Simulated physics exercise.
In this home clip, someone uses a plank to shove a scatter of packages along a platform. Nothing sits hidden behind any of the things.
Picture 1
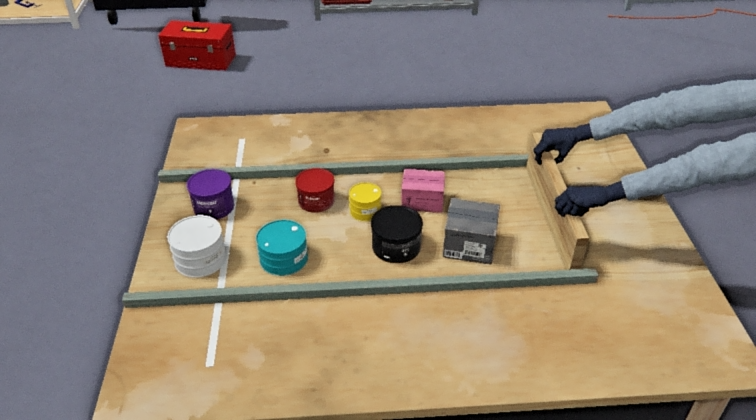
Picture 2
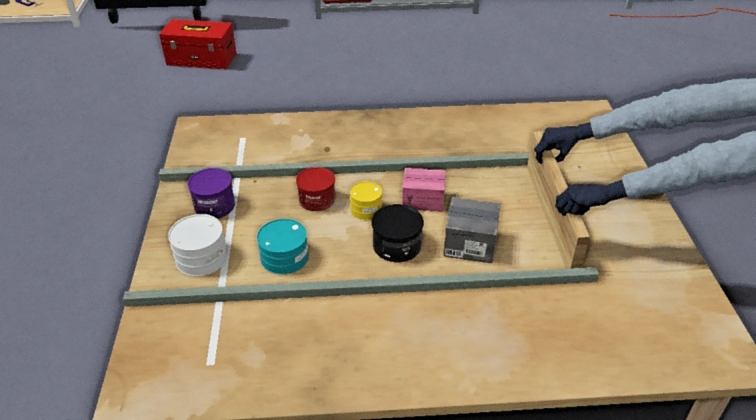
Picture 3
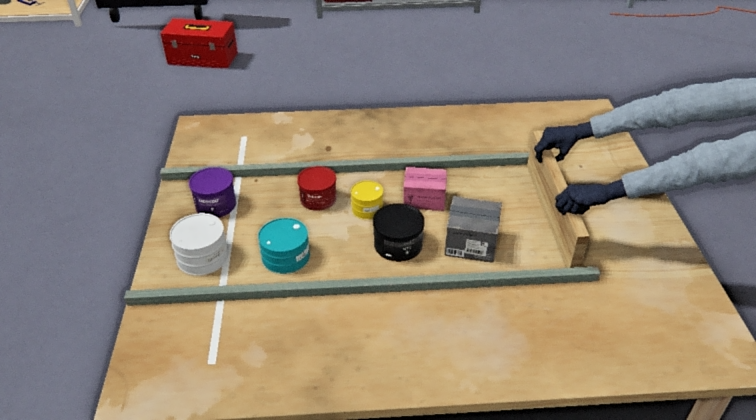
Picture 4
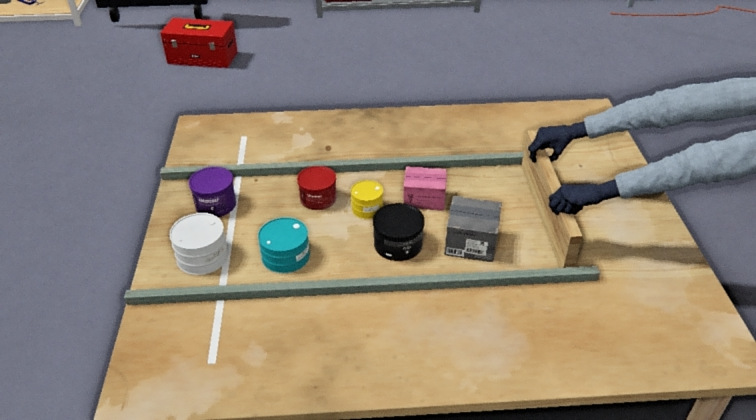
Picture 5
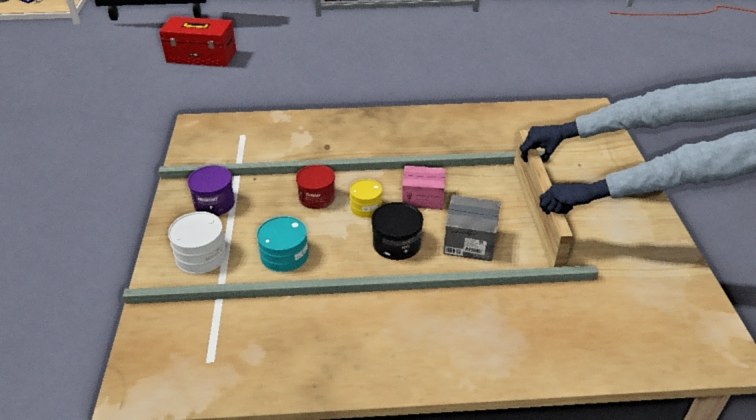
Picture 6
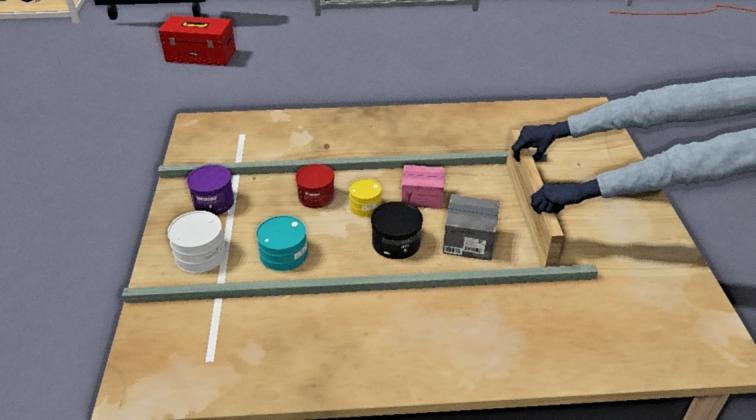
Wooden plank held by two gloved hands sliding slightly left across a table toward still tubs and boxes between two rails.
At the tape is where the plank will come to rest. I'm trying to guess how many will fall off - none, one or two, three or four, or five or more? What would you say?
I'd say one or two.
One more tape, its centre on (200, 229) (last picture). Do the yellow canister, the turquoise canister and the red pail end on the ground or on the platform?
Looking at each: The yellow canister goes off, the turquoise canister goes off, the red pail remains on top.
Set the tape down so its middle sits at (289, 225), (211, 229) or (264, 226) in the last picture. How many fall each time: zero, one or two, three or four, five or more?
Going through the places as listed, I'd say none, then three or four, then either one or two.
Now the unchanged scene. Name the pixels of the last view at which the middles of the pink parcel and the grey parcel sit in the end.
Middles: Around (209, 199) and around (197, 243).
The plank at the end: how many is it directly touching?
Count: 2.
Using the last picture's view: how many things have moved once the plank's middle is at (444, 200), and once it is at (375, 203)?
First 3, then 6.
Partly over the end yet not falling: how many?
The count is 2.
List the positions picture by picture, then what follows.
White canister (198, 246); purple pail (212, 195); turquoise canister (282, 247); plank (554, 199); tape (229, 232), in the first frame.
Purple pail (212, 194); grey parcel (472, 230), in the second frame.
Turquoise canister (284, 245); black pail (398, 233), in the third frame.
White canister (200, 244); yellow canister (367, 199), in the fourth frame.
Purple pail (212, 191); red pail (316, 187), in the fifth frame.
White canister (198, 242); purple pail (212, 190); turquoise canister (282, 243); plank (532, 196); tape (229, 228), in the sixth frame.
Soon after, none off yet; white canister at rest near (198, 242); purple pail at rest near (212, 190); turquoise canister at rest near (282, 243).
After that, none off yet; white canister displaced a little near (188, 242); purple pail at rest near (212, 190); turquoise canister displaced about its own width near (238, 249).
And then, none off yet; white canister displaced about its own width near (145, 237); purple pail displaced a little near (186, 193); turquoise canister displaced well along near (174, 264).
In the end, the number that fall off is one or two; gone, purple pail and white canister.
